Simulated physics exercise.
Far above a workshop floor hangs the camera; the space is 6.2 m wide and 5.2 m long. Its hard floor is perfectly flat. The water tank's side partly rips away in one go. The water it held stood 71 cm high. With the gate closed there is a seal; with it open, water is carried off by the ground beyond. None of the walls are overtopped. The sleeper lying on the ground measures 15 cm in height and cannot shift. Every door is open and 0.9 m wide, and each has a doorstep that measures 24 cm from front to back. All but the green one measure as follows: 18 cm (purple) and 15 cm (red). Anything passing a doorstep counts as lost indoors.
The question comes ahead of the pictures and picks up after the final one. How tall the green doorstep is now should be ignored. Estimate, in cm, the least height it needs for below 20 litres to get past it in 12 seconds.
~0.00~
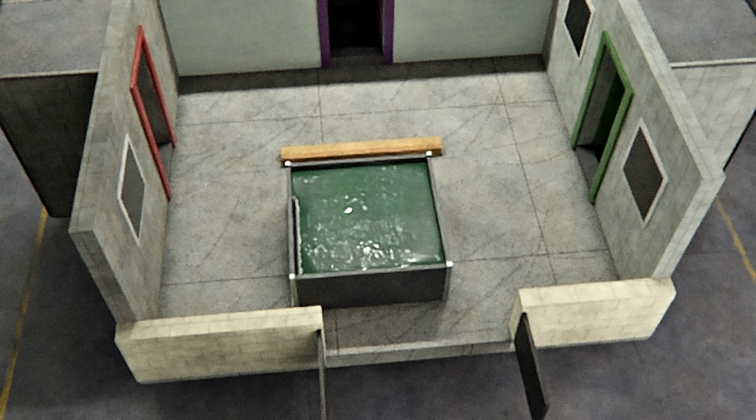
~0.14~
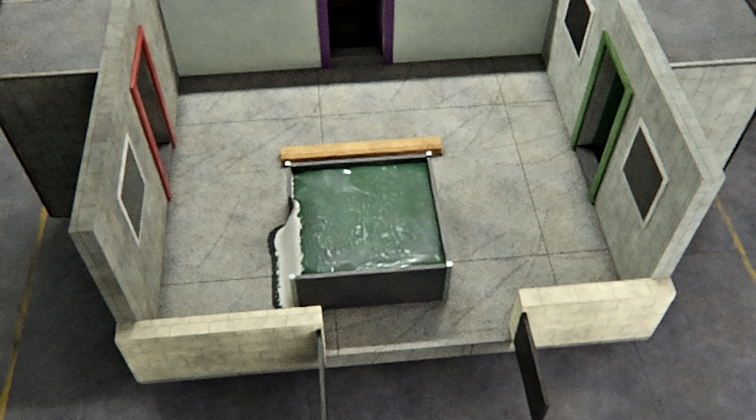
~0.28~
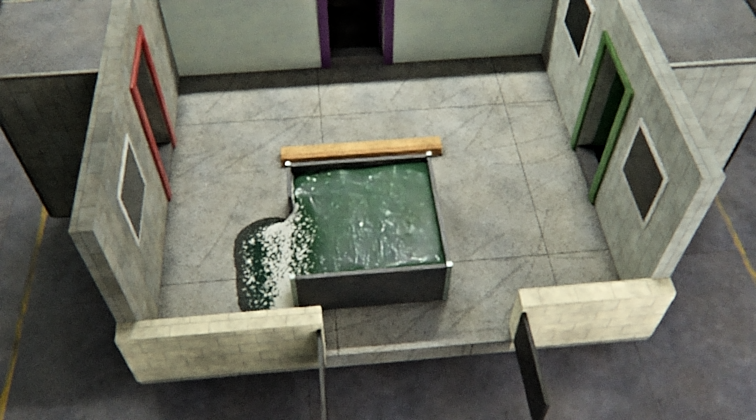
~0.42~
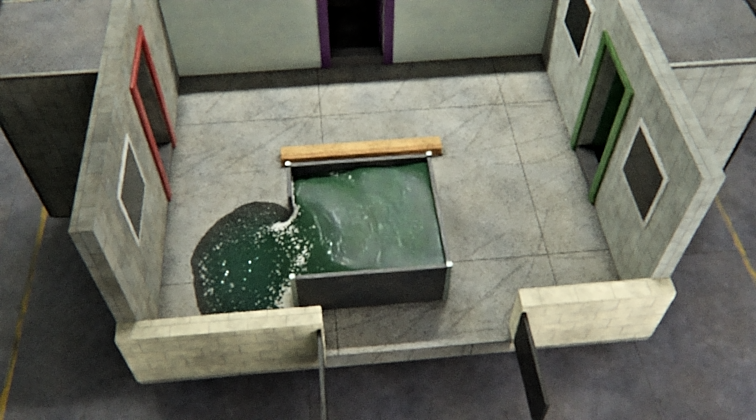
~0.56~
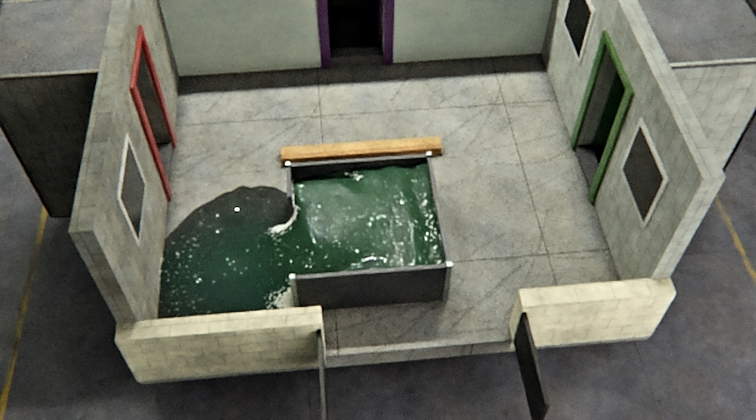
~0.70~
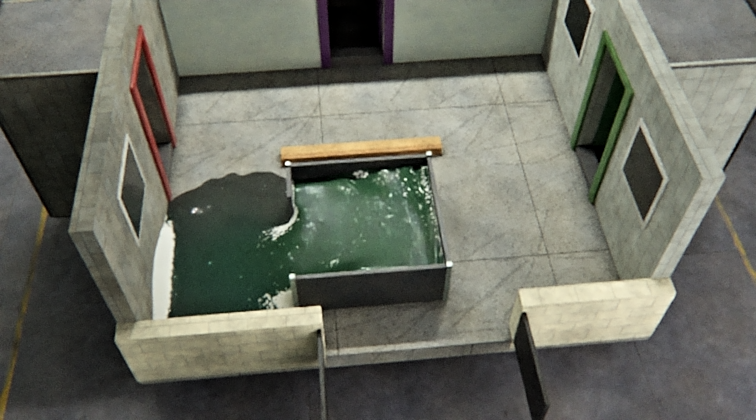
Roughly 6.5 centimetres.
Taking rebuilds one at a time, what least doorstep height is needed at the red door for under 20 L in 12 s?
For red, a step near 9.5 cm.
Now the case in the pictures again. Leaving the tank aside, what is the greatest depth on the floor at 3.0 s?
Roughly 32 cm.
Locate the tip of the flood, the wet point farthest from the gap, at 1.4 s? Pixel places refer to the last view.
Lab note: Front tip approx. at (176, 128).
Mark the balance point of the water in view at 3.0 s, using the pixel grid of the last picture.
Look at about (274, 236) in the last view.
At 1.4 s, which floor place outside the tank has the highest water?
Around pixel (156, 353).
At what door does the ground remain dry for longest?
Door: Green.
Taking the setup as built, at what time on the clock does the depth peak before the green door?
Peak time: Around 7.0 s.
After 1.4 s water covers 15 % of the floor, deepest (58 cm) near (156, 353); it has not reached the green door.
After 3.0 s water covers 40 % of the floor, deepest (32 cm) near (180, 82); it has not reached the green door.
After 12.0 s water covers 95 % of the floor, deepest (12 cm) near (587, 316); 7 cm at the green door, 0 litres in over its 12 cm doorstep.
At the green door as built, the water arrived by 5.6 s and peaked near 11 cm at 6.8 s.
Run again over the same 12 s with other heights there, 32 litres in over 5.5 cm, 12 litres over 7.5 cm. The limit of 20 litres is kept from about 6.5 cm up.
